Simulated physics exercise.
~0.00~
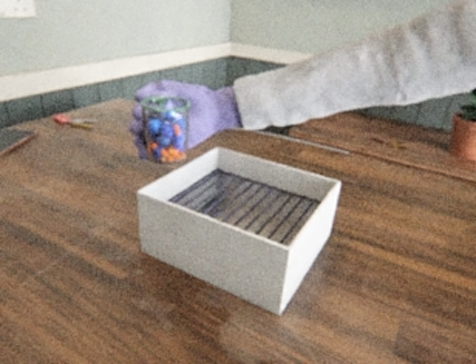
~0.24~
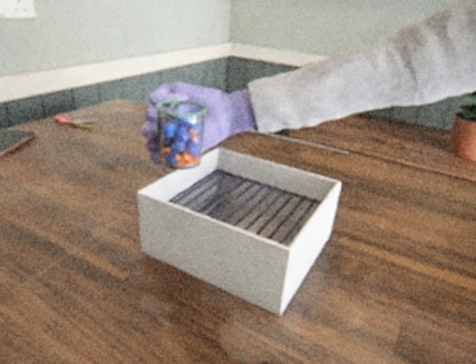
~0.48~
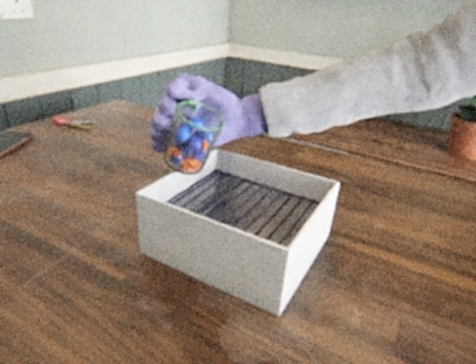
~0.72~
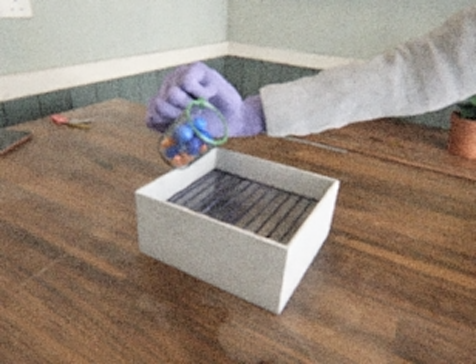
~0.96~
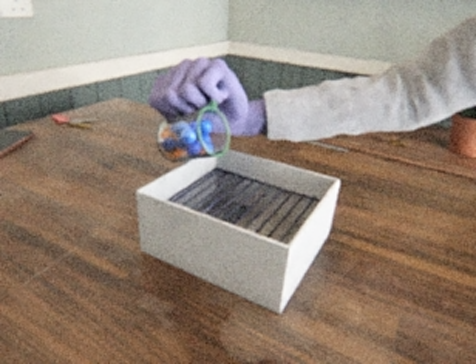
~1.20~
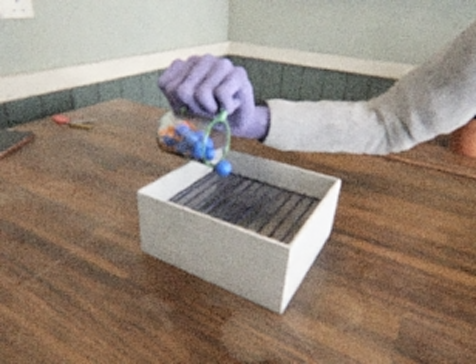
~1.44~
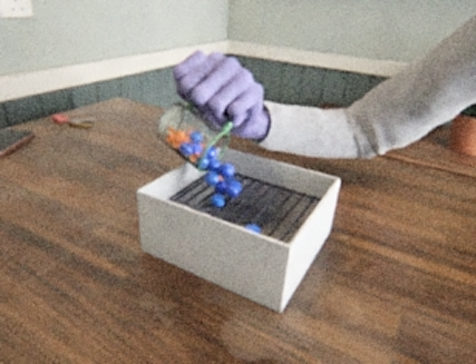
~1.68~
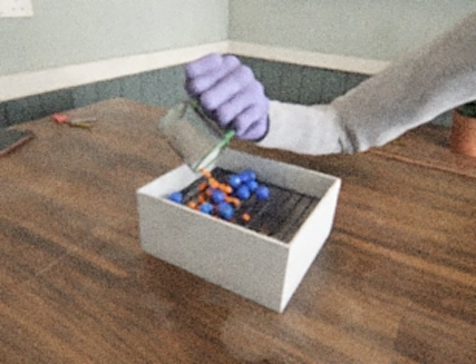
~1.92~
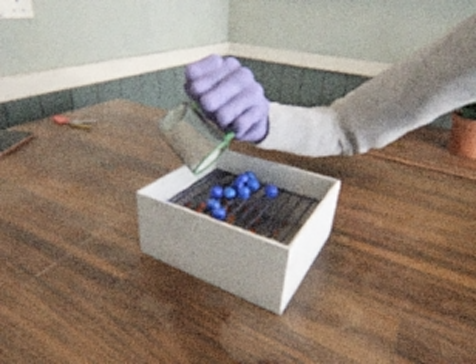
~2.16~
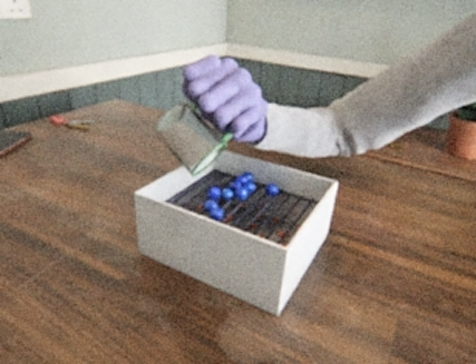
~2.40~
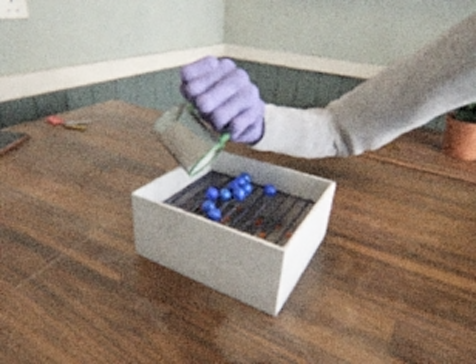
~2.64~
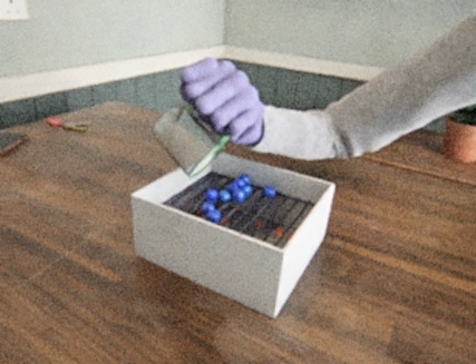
The video shows a purple-gloved hand tipping a clear cup of blue and orange pieces over a dark wire rack in a white box on a wooden table, until the cup is empty, with the blue pieces resting on the wires and the orange ones fallen beneath.
